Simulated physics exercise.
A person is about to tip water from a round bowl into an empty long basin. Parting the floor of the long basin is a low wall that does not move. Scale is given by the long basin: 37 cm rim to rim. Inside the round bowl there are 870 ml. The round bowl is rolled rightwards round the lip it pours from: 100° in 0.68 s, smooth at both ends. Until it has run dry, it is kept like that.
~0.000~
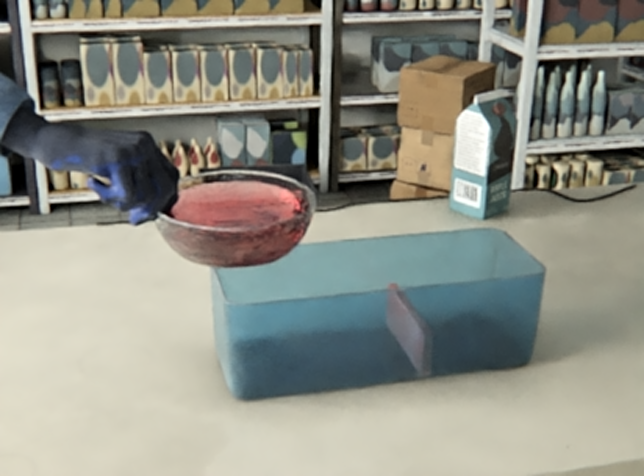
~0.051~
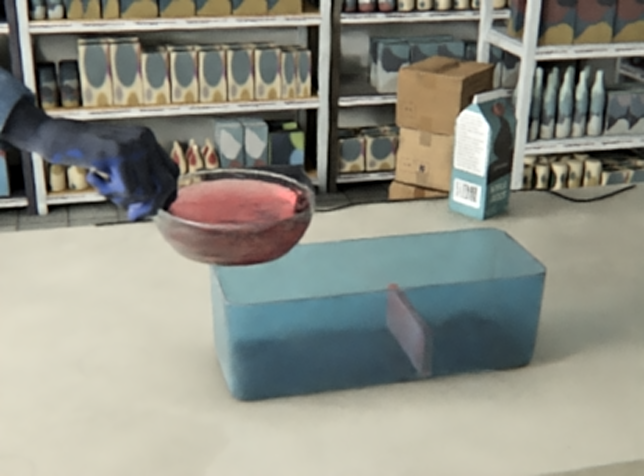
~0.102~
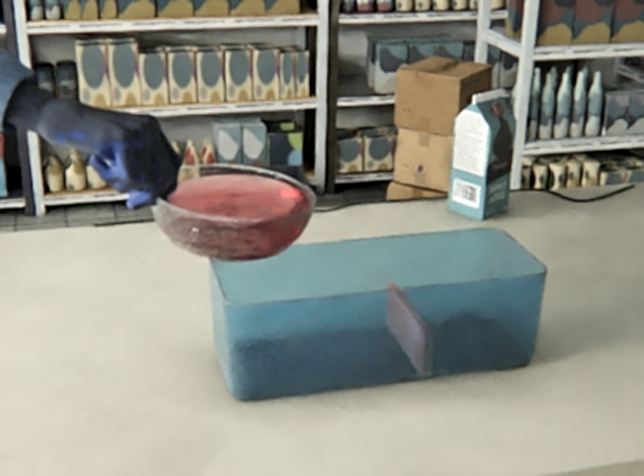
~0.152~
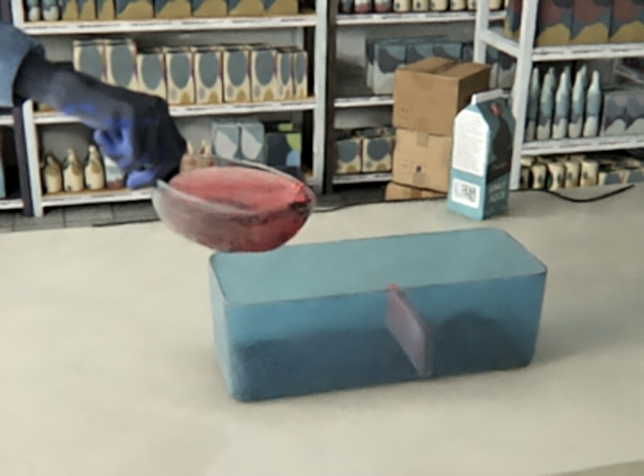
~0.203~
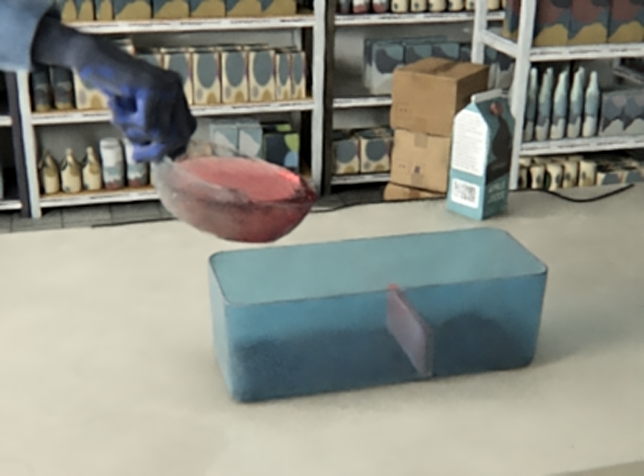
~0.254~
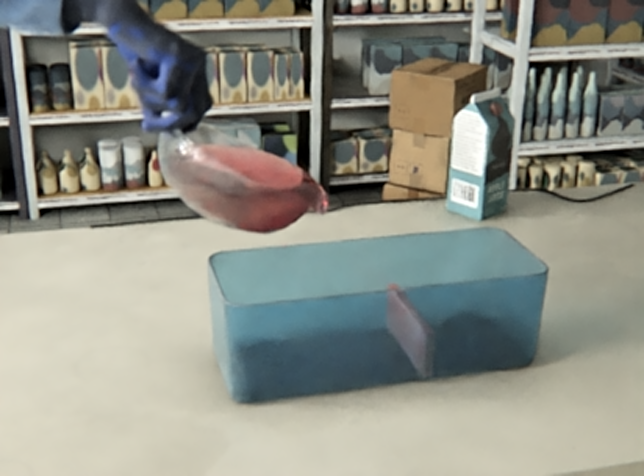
At the start, a blue-gloved hand holds a round glass bowl of red liquid level above the left end of a long blue basin with a low divider. The hand rises and moves right, steadily tilting the bowl rightwards, and the liquid gathers toward its right lip.
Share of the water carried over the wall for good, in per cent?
Near 43 per cent.
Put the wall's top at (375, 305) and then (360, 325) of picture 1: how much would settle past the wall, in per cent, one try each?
Respectively close to 75 and 75 %.
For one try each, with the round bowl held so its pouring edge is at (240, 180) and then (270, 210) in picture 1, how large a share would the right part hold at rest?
Some 10 and 10 per cent, in that order.
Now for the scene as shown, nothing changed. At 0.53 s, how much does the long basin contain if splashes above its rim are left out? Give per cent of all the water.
About 24%.
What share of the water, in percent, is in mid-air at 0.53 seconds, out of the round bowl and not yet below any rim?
Share: Roughly 60 per cent.
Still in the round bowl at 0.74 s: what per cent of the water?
About 0 per cent.
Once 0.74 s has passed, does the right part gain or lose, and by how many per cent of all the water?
Net change: A drop of about 5 %.
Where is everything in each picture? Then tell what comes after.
Tilt 0°; pouring edge (312, 194); surface from (155, 211) to (307, 200); the long basin's rim runs from (217, 279) to (524, 251); the wall's top is at (409, 308), in the first frame.
Tilt 1°; pouring edge (312, 194); surface from (155, 209) to (307, 199), in the second frame.
Tilt 5°; pouring edge (312, 194); surface from (154, 203) to (308, 194), in the third frame.
Tilt 12°; pouring edge (311, 194); surface from (155, 192) to (308, 188), in the fourth frame.
Tilt 20°; pouring edge (311, 194); surface from (156, 177) to (307, 187); 4 per cent is over the edge, in the fifth frame.
Tilt 31°; pouring edge (310, 194); surface from (163, 159) to (293, 177); 9 per cent is over the edge, in the sixth frame.
After 0.53 s the tilt is 89° and 16 per cent is still to pour, 24 is left of the wall and 1 right of it.
After 0.74 s the tilt is 100° and 0 per cent is still to pour, 44 is left of the wall and 47 right of it.
After 0.95 s the tilt is 100° and 0 per cent is still to pour, 49 is left of the wall and 38 right of it.
After 1.18 s the tilt is 100° and 0 per cent is still to pour, 50 is left of the wall and 43 right of it.
In the end 50 per cent lies left of the wall, 43 right of it and 7 outside.
